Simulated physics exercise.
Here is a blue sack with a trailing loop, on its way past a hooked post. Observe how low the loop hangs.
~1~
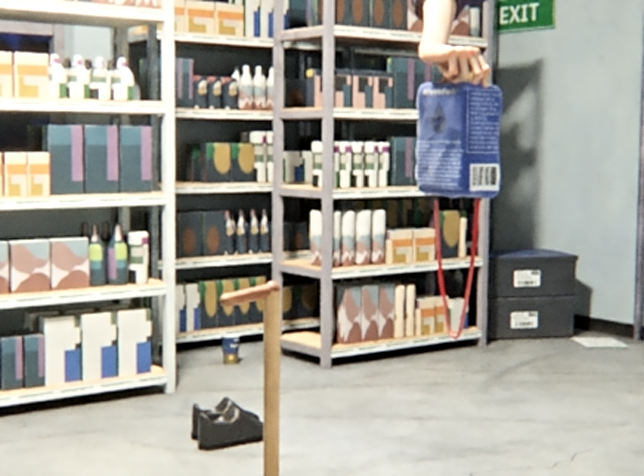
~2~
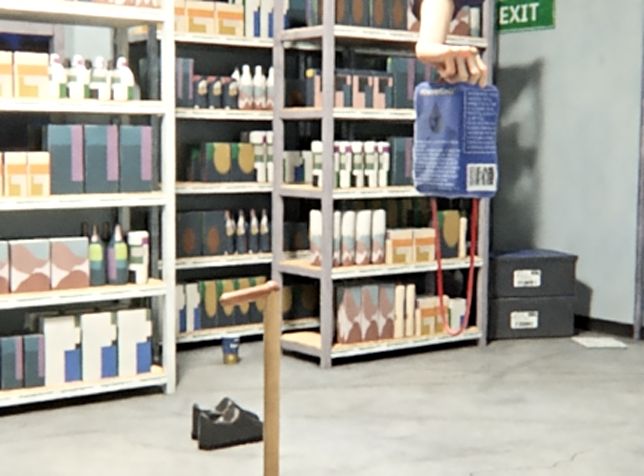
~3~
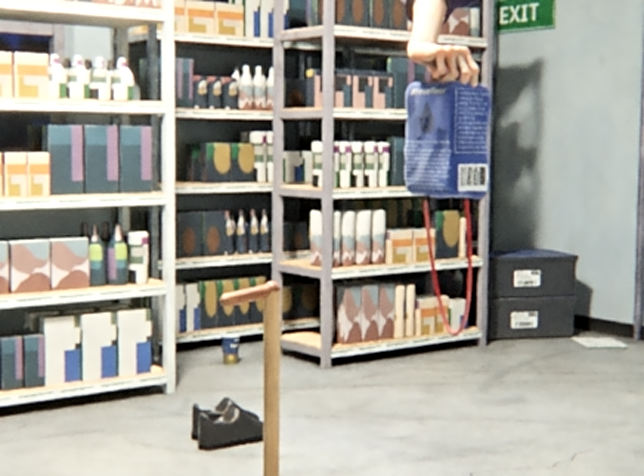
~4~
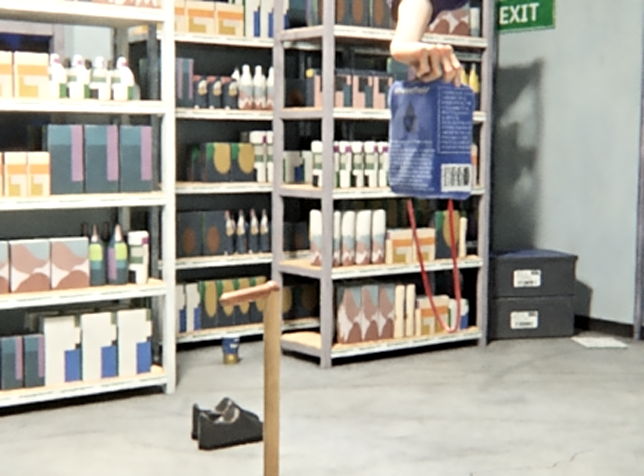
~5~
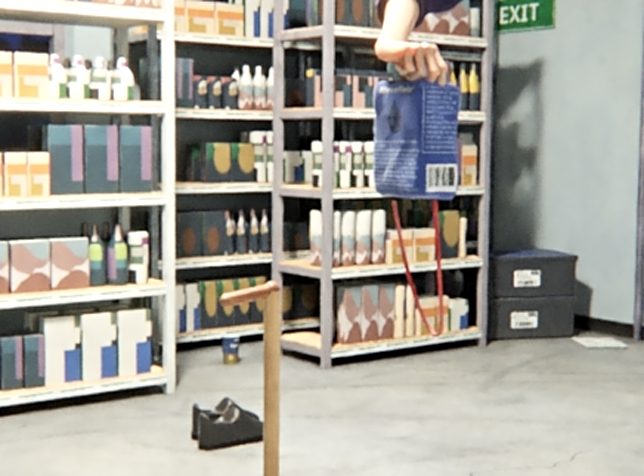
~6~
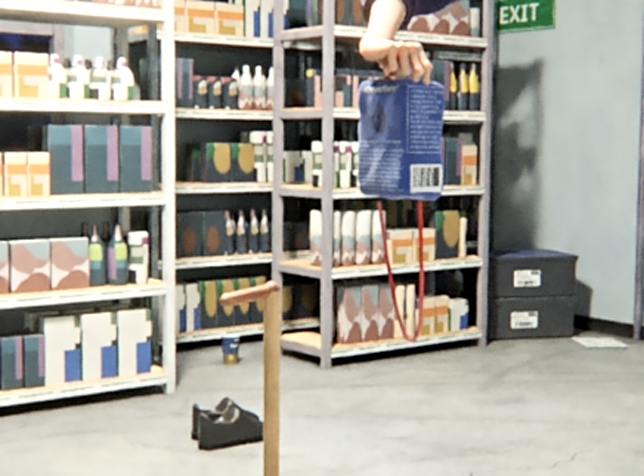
In a storeroom lined with stocked shelves, a hand holds a blue sack with a red loop dangling beneath it and carries it steadily a short way left, toward an upright wooden post, as the loop sways slightly.
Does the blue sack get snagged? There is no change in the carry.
No, it goes past.
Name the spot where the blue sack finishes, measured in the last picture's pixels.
About (108, 137).
Then, 0.78 s later than the last view, sack over the post near (291, 138).
Then, 1.72 s later than the last view, sack past the post near (137, 137).
Finally, sack past the post near (108, 137). The blue sack passes clear.
